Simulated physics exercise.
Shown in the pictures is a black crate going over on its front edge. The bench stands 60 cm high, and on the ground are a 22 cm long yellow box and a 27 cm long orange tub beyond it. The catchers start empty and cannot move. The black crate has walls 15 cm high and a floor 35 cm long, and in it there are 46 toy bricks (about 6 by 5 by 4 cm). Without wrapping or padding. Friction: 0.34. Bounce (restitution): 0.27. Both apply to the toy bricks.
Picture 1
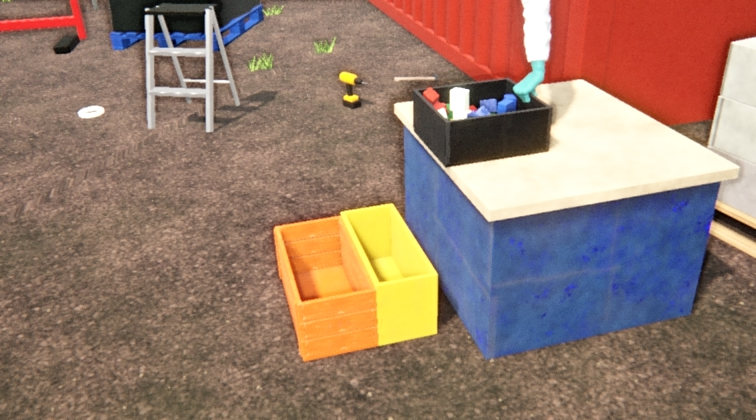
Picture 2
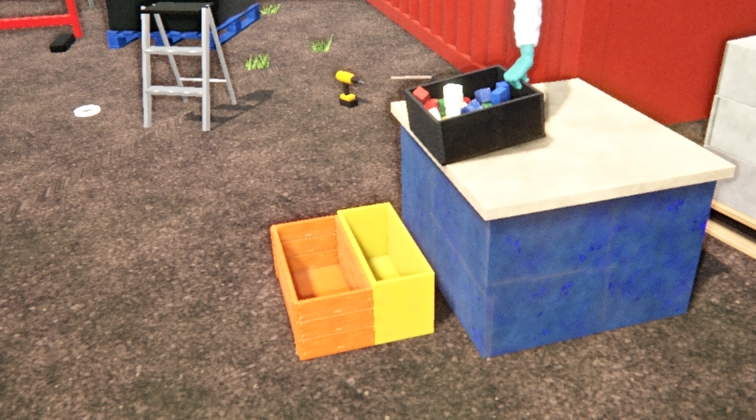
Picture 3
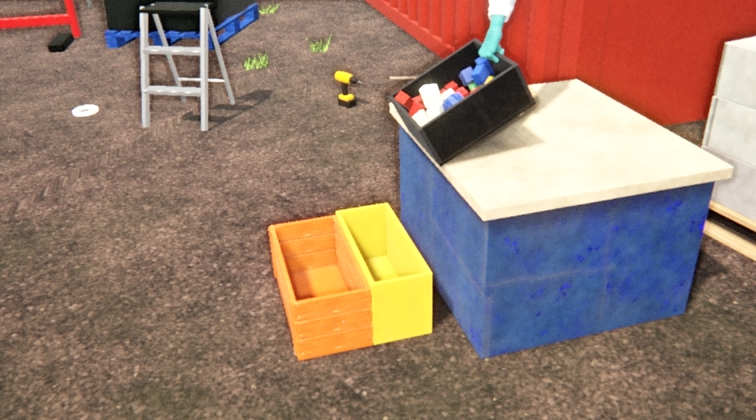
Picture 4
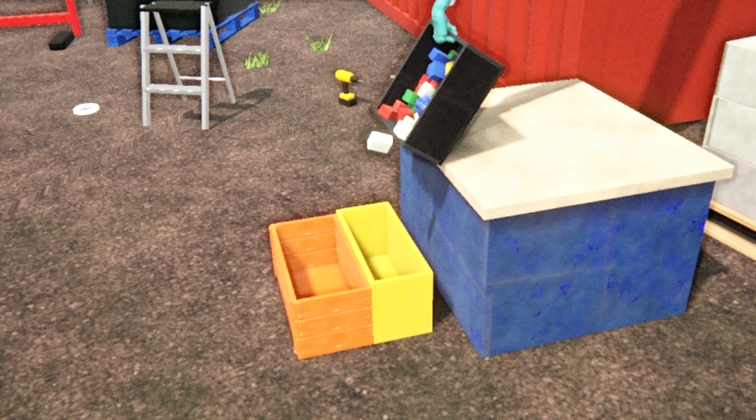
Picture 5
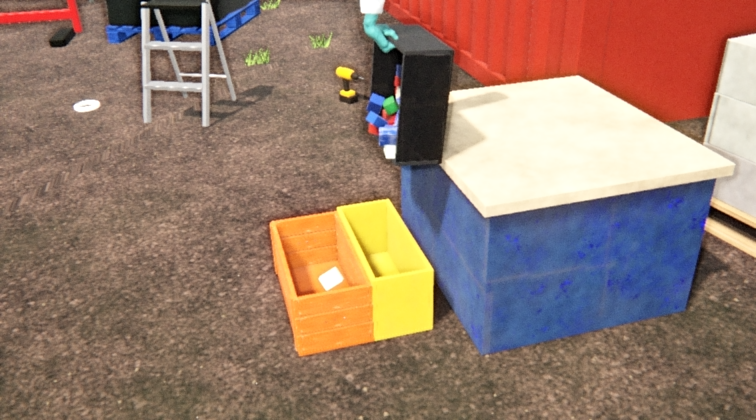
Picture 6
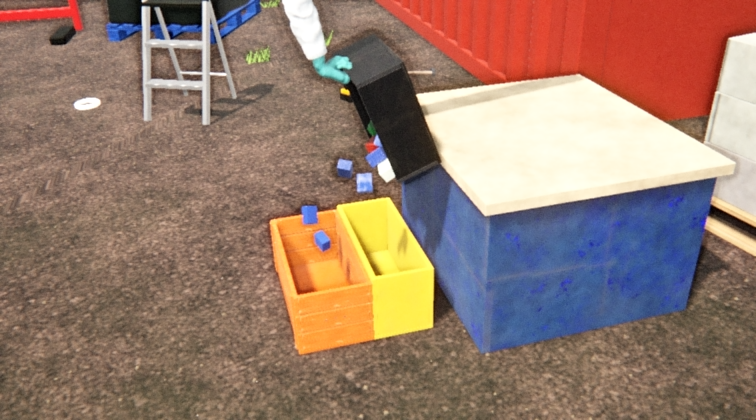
In a dirt yard by a red container, a gloved hand tipped a black crate of toy bricks over a blue bench's left edge, and a white brick dropped out first, then several blue ones.
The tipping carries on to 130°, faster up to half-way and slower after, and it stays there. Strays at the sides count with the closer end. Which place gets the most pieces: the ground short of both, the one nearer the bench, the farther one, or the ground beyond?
Second.
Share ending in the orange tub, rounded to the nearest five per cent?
Share of items: Approx. 75 %.
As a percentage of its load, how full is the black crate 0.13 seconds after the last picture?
It comes to near 75 percent of it.
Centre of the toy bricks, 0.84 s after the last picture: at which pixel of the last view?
Estimated centre in the last picture: (329, 293).
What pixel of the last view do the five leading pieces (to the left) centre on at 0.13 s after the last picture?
Roughly at (312, 281).
Then, 0.13 s after the last picture, tilt 122°; 35 still in the black crate, 4 in the orange tub and 7 in the air.
Then, 0.30 s after the last picture, tilt 130°; 8 still in the black crate, 3 in the yellow box, 7 in the orange tub and 28 in the air.
Then, 0.54 s after the last picture, tilt 130°; 11 in the yellow box, 32 in the orange tub and 3 in the air.
When it is over (0.84 s after the last picture), 11 in the yellow box and 35 in the orange tub.
